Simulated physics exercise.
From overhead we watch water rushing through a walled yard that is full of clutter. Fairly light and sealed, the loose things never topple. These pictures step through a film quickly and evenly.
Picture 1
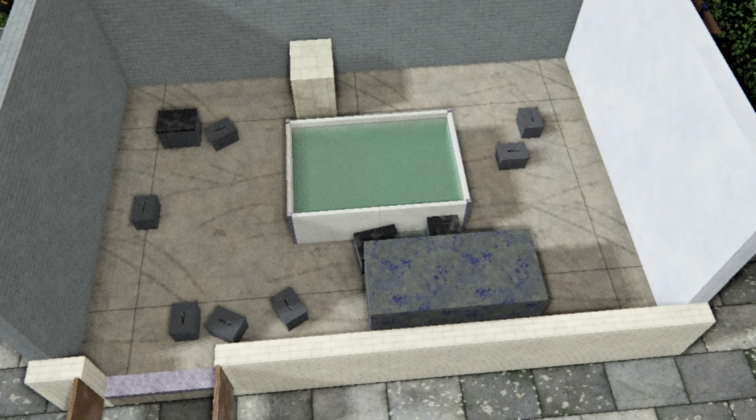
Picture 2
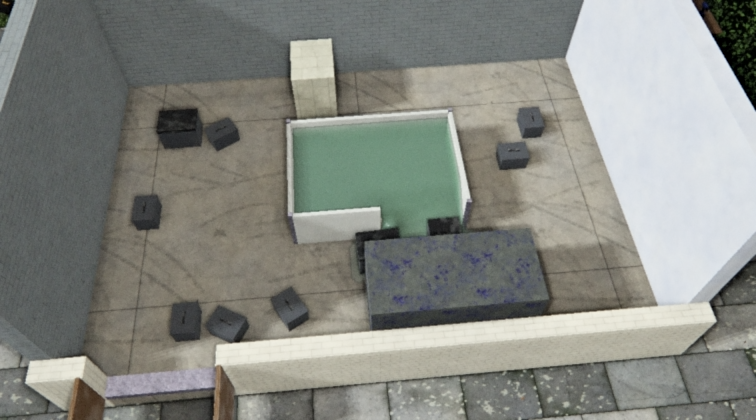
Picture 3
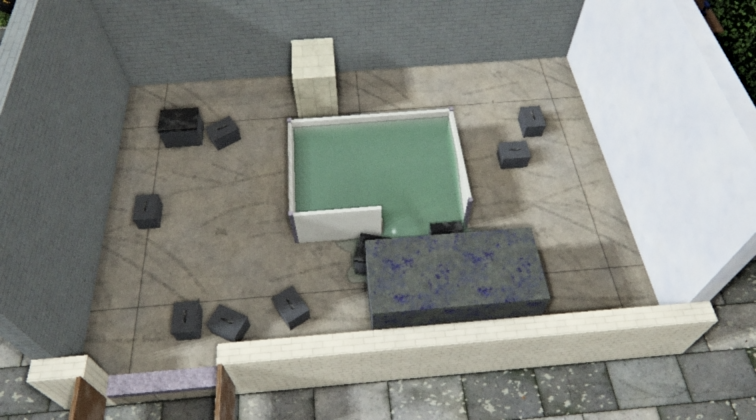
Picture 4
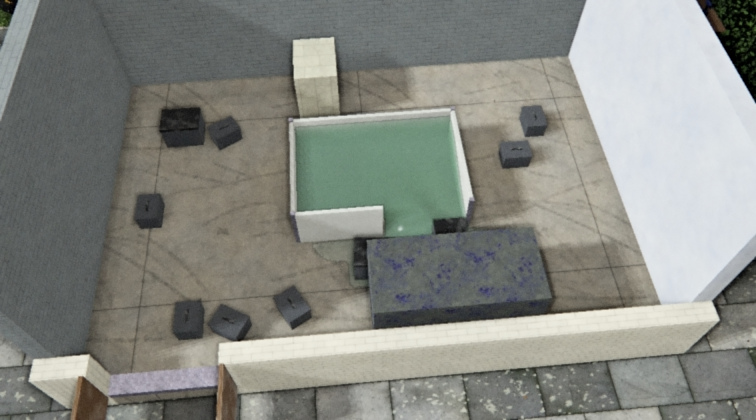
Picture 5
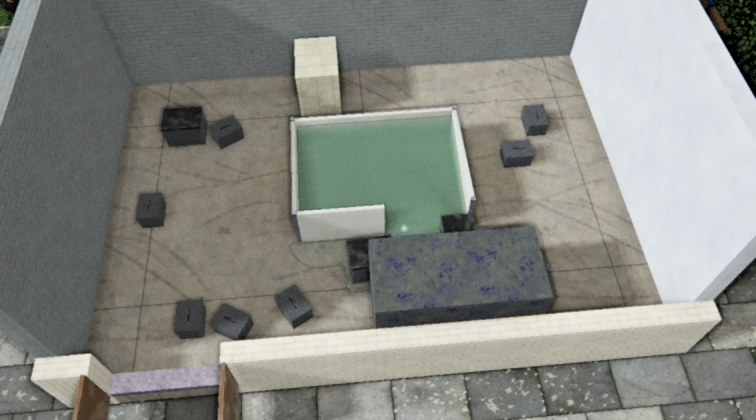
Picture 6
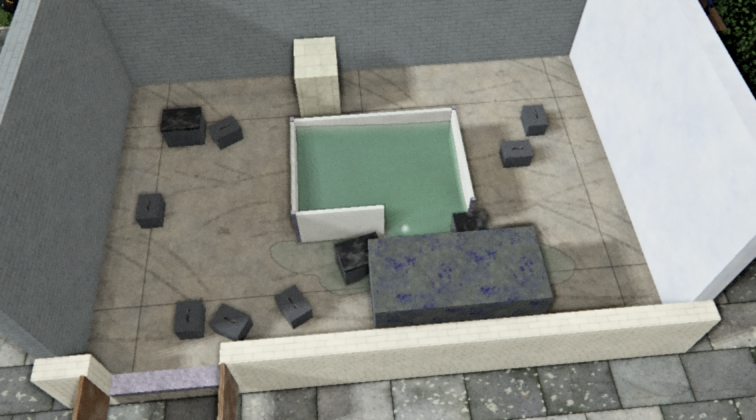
In a walled yard dotted with dark blocks, part of a pool's white front wall disappeared and greenish water spread out, nudging two dark chests slightly apart beside a long speckled block.
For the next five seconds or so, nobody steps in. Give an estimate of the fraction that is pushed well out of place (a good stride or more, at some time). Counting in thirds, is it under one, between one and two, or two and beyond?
That share lands between a third and two thirds.
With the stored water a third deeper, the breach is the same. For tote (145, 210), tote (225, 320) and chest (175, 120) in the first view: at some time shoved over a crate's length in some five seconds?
First one cleared the mark, second one cleared the mark, third one missed the mark.
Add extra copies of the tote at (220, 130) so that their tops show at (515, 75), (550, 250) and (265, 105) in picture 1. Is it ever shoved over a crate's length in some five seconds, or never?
Listed in sequence, the answers are displaced a stride, displaced a stride and remains nearby.
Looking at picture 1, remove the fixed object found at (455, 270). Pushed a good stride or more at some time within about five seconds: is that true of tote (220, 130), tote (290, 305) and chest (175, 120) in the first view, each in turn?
First object never went far; second object was driven off; third object never went far.
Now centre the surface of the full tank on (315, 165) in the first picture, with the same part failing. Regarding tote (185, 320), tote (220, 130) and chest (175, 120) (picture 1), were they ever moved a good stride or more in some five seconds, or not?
Taking them in turn: Got sent well off; kept near its start; kept near its start.
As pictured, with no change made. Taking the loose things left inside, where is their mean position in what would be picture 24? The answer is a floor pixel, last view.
Close to pixel (284, 208).
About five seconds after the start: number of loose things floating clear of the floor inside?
By my count, 0.
A moment on, 2 of 10 are well off their spots; 0 afloat.
Next, 3 of 10 are well off their spots; 1 afloat.
Later, 5 of 10 are well off their spots; 3 afloat.
In the end, 6 of 10 are well off their spots, and 6 have been at some point; 0 afloat.
